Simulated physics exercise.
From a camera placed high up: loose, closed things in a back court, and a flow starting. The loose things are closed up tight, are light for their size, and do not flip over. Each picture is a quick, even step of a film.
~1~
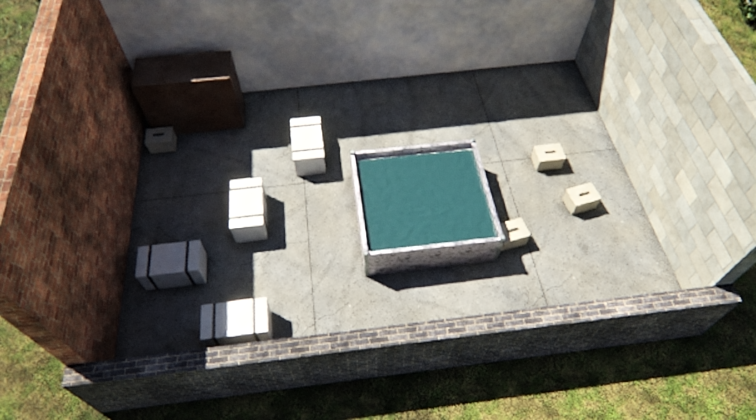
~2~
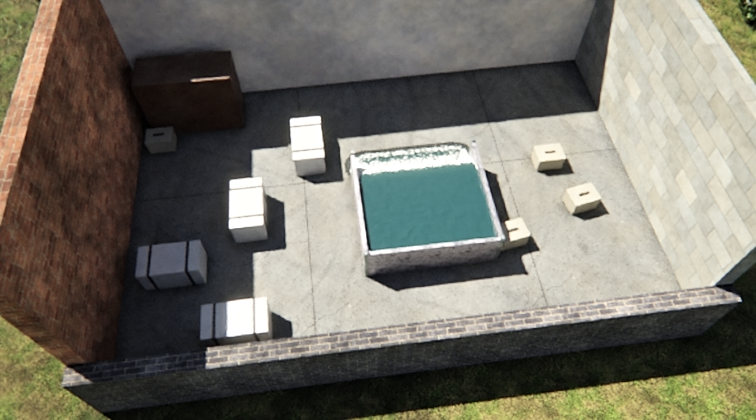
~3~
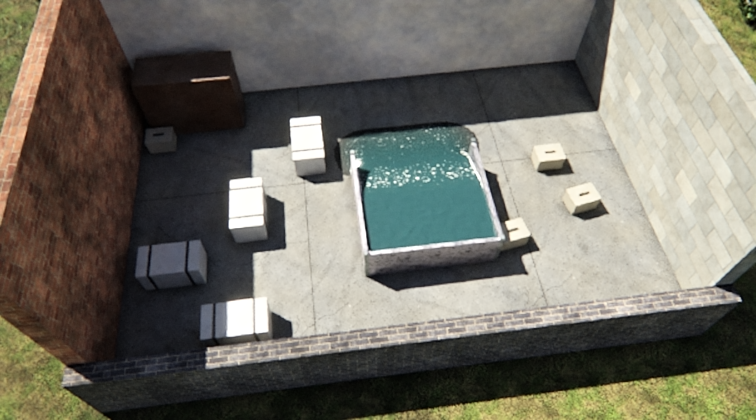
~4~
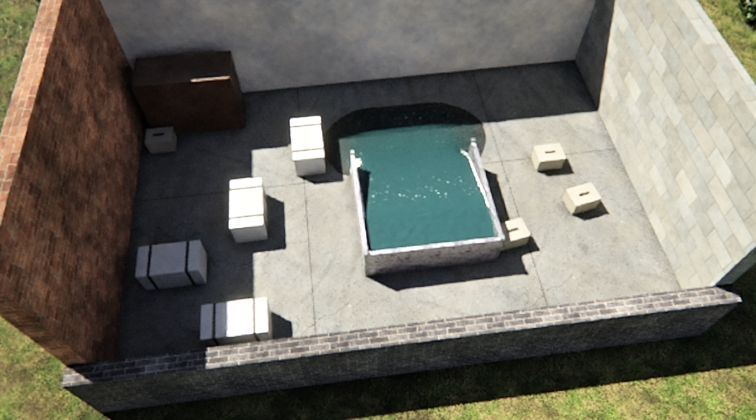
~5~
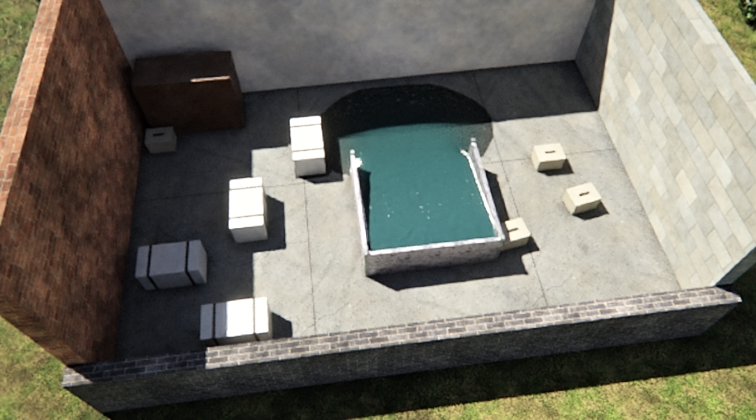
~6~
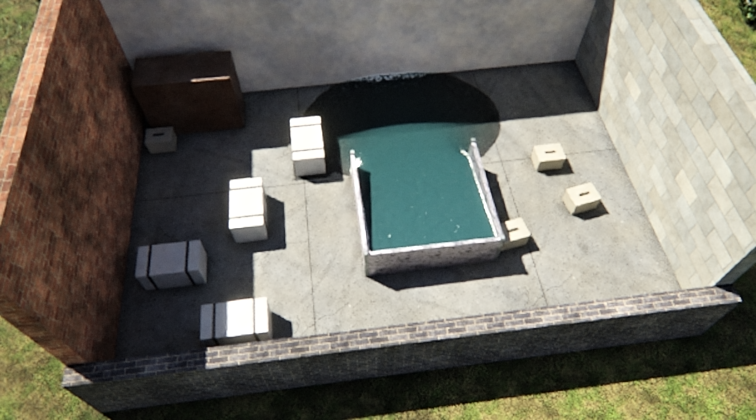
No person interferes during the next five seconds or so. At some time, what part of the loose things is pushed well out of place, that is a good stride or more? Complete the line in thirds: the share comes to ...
The share comes to less than a third.
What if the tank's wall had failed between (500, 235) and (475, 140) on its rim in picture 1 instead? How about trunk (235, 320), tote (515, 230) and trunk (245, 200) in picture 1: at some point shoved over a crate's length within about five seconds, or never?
One after another: Never gets that far, then goes the distance, then never gets that far.
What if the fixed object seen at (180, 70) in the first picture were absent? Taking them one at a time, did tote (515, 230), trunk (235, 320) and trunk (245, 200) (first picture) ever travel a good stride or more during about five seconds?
Result, listed order: Hardly budged / hardly budged / hardly budged.
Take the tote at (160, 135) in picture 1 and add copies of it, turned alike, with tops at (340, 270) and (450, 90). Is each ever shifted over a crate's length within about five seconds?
Result by copy: Didn't cover it; covered it.
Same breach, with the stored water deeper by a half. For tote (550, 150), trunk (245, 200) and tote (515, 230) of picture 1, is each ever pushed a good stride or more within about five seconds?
Taking them as listed, the first did it, the second did it and the third came up short.
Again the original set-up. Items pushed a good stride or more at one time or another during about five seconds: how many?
Number: 2.
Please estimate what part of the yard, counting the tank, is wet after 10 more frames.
Wet share: Around 35 %.
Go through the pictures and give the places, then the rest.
In the first picture, a tote at (159, 135) rests on the ground; a trunk at (234, 318), on the bottom; 0 of 8 have shifted.
In the second picture, a tote at (159, 135) rests on the ground; a trunk at (234, 318) rests on the ground; 0 of 8 have shifted.
In the third picture, a tote at (159, 135) rests on the ground; a trunk at (234, 318), on the bottom; 0 of 8 have shifted.
In the fourth picture, a tote at (159, 135), on the bottom; a trunk at (234, 318), on the bottom; 0 of 8 have shifted.
In the fifth picture, a tote at (159, 135) rests on the ground; a trunk at (234, 318), on the bottom; 0 of 8 have shifted.
In the sixth picture, a tote at (159, 135), on the bottom; a trunk at (234, 318), on the bottom; 0 of 8 have shifted.
A moment on, 0 of 8 are well off their spots; 0 afloat.
Next, 0 of 8 are well off their spots; 0 afloat.
Later, 0 of 8 are well off their spots; 0 afloat.
In the end, 2 of 8 are well off their spots, and 2 have been at some point; 0 afloat.
